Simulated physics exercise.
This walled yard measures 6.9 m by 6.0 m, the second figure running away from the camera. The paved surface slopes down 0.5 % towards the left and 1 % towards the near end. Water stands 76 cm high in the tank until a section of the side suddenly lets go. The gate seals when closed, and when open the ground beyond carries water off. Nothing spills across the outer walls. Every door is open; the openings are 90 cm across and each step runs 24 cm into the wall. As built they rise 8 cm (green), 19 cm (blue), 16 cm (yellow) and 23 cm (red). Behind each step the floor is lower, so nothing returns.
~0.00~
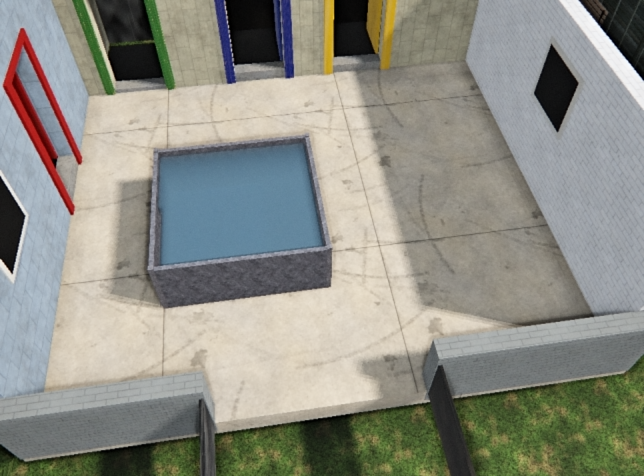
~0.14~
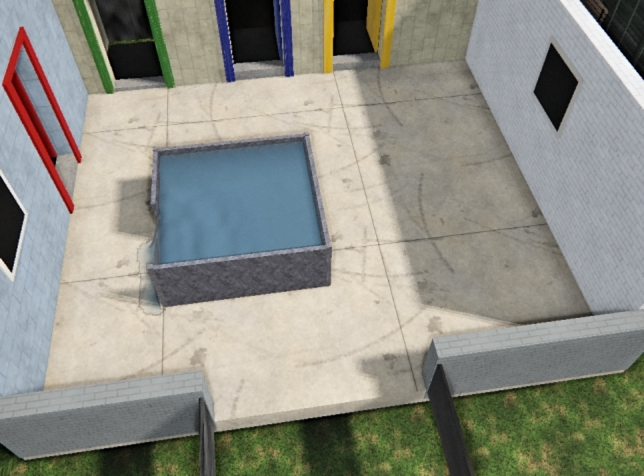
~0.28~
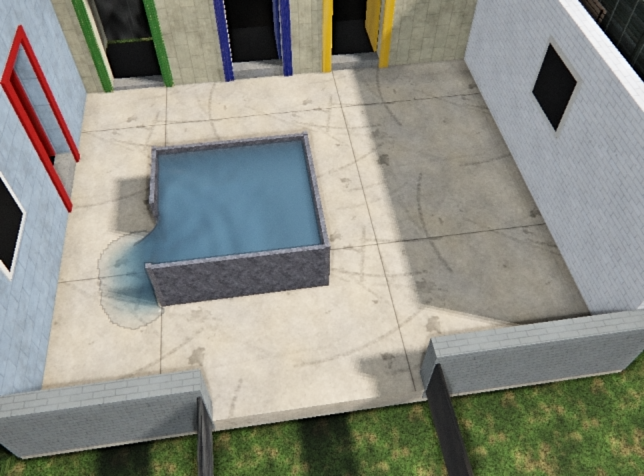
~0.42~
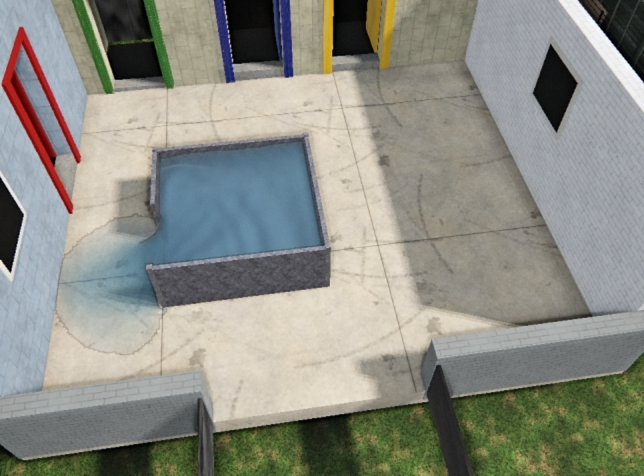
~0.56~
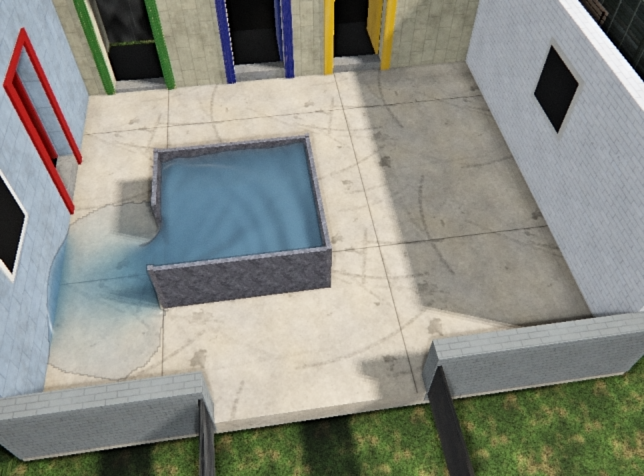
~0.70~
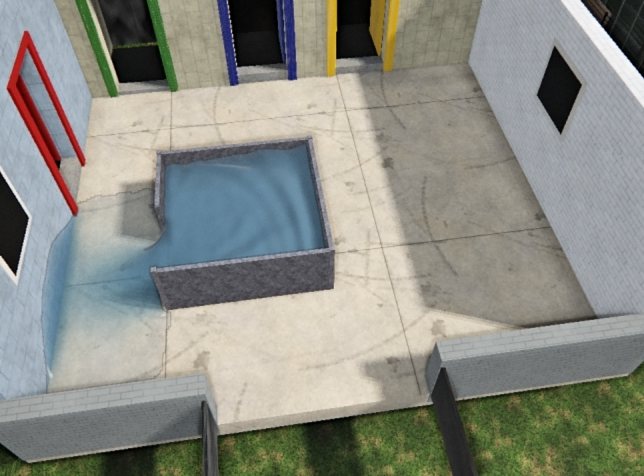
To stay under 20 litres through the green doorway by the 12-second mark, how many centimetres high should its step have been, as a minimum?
At least 16 cm or so.
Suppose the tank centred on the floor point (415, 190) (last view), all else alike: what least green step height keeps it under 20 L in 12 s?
About 13.0 cm.
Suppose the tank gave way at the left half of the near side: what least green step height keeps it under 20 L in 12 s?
Then roughly 17 cm.
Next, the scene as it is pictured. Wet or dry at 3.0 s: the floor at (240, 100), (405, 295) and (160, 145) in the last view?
In turn: Wet, under water, under water.
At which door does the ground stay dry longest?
The yellow one.
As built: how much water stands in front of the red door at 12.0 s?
About 5.0 cm.
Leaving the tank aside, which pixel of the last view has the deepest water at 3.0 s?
At about (43, 429).
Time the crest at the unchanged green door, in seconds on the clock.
At about 2.8 s.
After 1.4 s water covers 15 % of the floor, deepest (68 cm) near (43, 429); it has not reached the green door.
After 3.0 s water covers 50 % of the floor, deepest (40 cm) near (43, 429); 22 cm at the green door, 44 litres in over its 8 cm step.
After 12.0 s water covers 100 % of the floor, deepest (11 cm) near (43, 429); 5 cm at the green door, 141 litres in over its 8 cm step.
At the green door as built, the water arrived by 2.0 s and peaked near 23 cm at 2.8 s.
Run again over the same 12 s with other heights there, 32 litres in over 14.5 cm, 5 litres over 20 cm. The limit of 20 litres is kept from about 16 cm up.
